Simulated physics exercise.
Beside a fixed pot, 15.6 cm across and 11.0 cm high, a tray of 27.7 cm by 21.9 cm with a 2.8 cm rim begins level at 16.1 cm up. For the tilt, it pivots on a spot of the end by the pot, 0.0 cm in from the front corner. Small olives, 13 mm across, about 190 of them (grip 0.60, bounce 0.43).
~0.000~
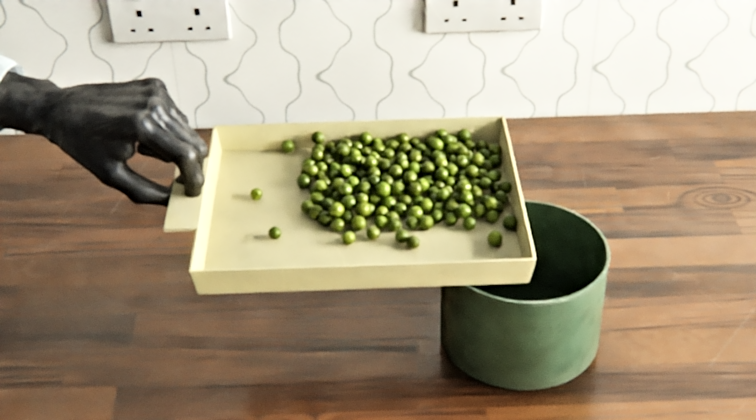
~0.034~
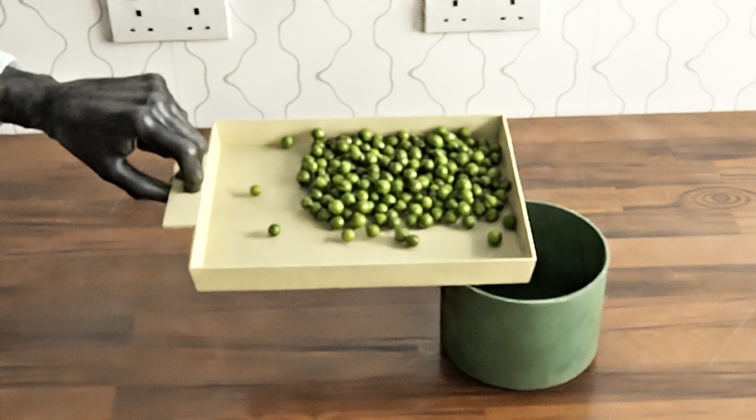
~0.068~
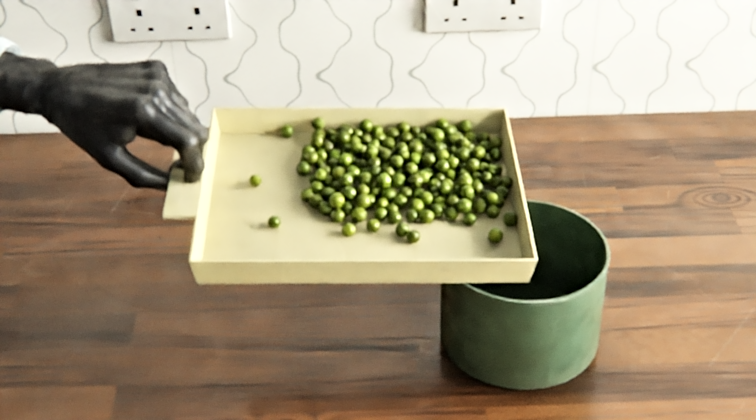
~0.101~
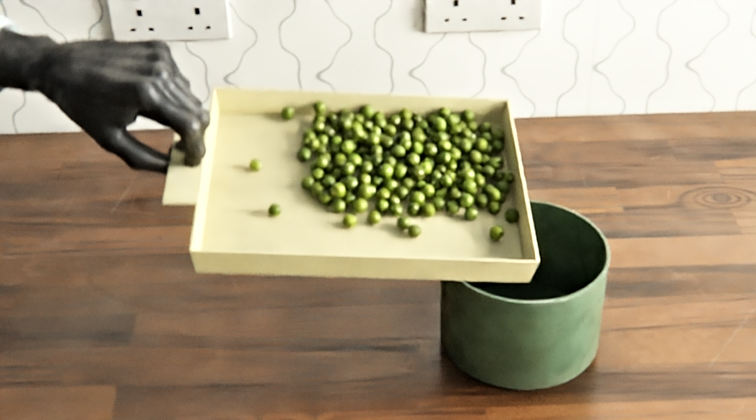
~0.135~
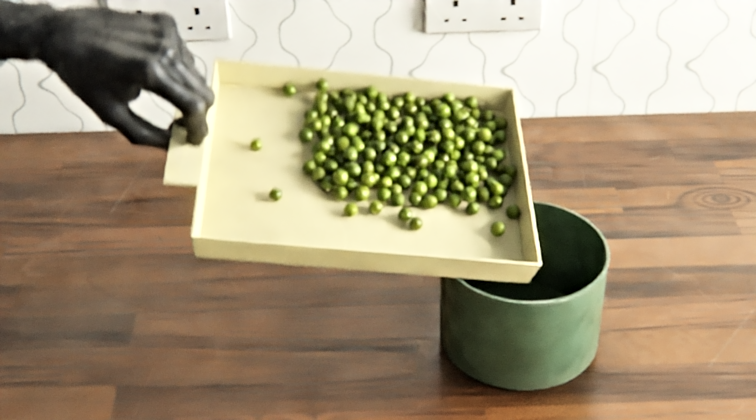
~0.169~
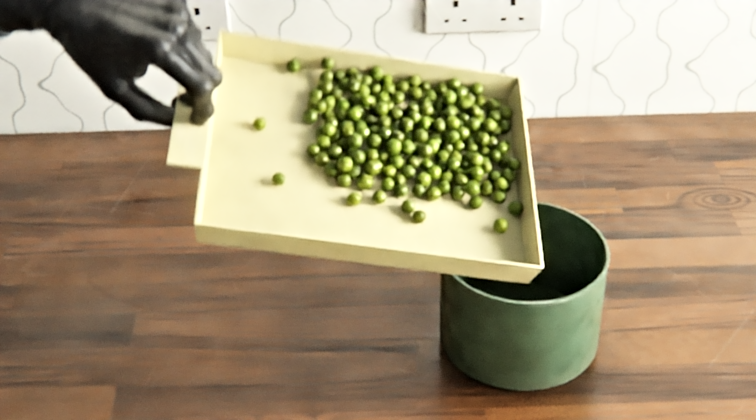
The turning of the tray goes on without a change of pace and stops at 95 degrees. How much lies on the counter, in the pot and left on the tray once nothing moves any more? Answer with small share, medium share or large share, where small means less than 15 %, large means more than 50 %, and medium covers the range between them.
Counter - large share; pot - small share; tray - small share.
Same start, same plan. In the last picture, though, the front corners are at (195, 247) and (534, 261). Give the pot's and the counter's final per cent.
Pot: 0, counter: 100.
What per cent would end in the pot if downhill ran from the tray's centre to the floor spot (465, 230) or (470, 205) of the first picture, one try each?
The share comes to roughly 0 in a hundred, then roughly 55 in a hundred.
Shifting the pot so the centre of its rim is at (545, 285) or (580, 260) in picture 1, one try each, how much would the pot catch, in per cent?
Close to 0 in a hundred, then close to 0 in a hundred.
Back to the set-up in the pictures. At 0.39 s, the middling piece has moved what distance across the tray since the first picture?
Around 3 centimetres.
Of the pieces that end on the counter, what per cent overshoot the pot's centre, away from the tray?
I'd put it at close to 90 per cent.
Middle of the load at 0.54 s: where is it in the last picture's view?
Approximately (554, 215) in the last picture.
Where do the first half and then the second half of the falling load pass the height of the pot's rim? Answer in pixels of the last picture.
Around (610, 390), then (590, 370).
After 0.39 s, tilt 58 degrees; the tray holds 100 %, the pot 0 %.
After 0.54 s, tilt 84 degrees; the tray holds 95 %, the pot 0 %.
Then, at 0.81 s, tilt 95 degrees; the tray holds 10 %, the pot 0 %.
In the end, at 1.7 s, counter 100 %, pot 0 %, tray 0 %.
